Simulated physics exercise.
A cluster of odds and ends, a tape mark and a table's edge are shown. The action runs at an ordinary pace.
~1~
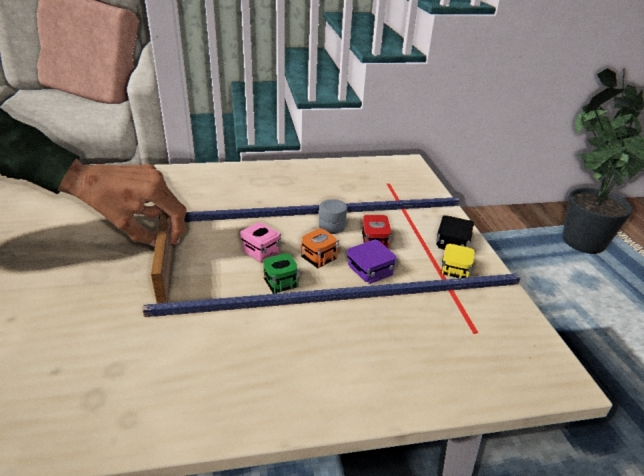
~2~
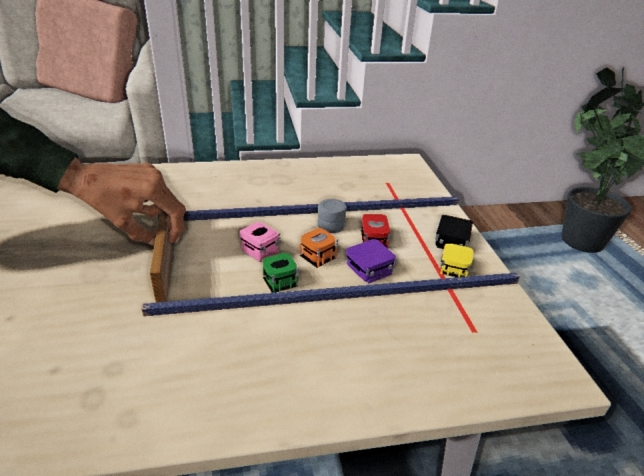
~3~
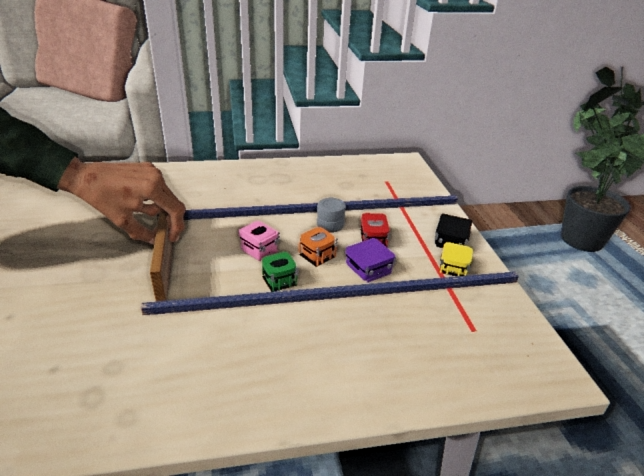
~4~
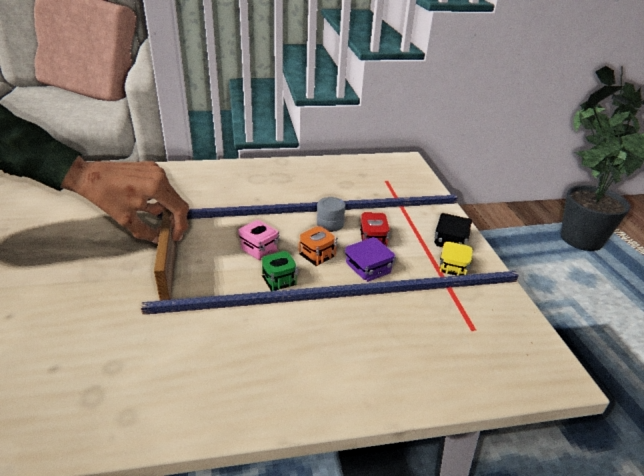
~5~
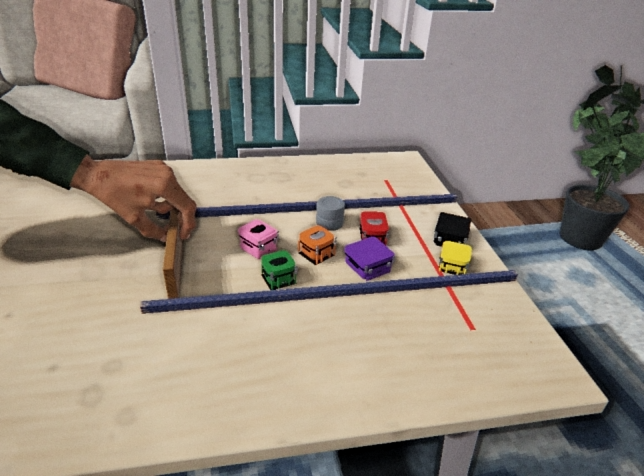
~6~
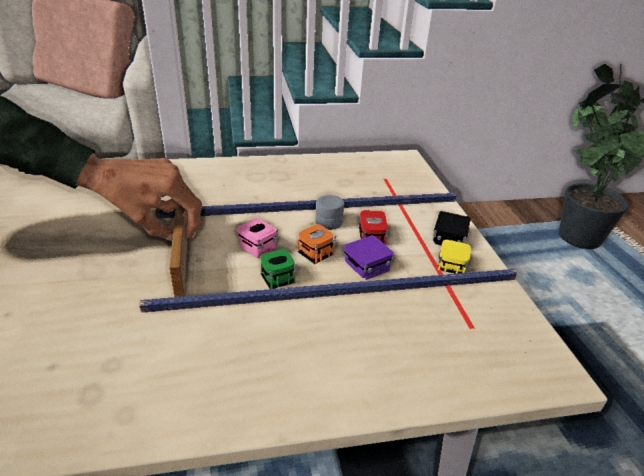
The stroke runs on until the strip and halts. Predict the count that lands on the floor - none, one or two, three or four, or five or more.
Once the push stops, one or two will be gone from the table.
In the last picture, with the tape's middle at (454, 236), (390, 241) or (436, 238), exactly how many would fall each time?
The counts: 5, 0 and 2.
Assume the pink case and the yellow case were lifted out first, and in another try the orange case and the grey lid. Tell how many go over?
The first try gives 0, the second gives 1.
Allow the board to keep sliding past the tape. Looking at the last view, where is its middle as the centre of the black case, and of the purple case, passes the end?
Around (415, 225), then around (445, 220).
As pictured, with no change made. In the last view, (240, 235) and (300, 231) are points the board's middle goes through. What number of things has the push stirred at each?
1 and 3.
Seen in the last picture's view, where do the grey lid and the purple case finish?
Approximately (421, 206) for one, approximately (476, 252) for the other.
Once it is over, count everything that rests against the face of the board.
Looks like 3 of them, all told.
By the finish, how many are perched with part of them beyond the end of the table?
I make it 0.
Soon after, none off yet; black case at rest near (451, 231); yellow case at rest near (454, 258); red case at rest near (373, 229).
Then, none off yet; black case at rest near (451, 231); yellow case at rest near (454, 258); red case moved about its own width near (405, 223).
At rest, the number that fall off is one or two; fallen, yellow case and black case.
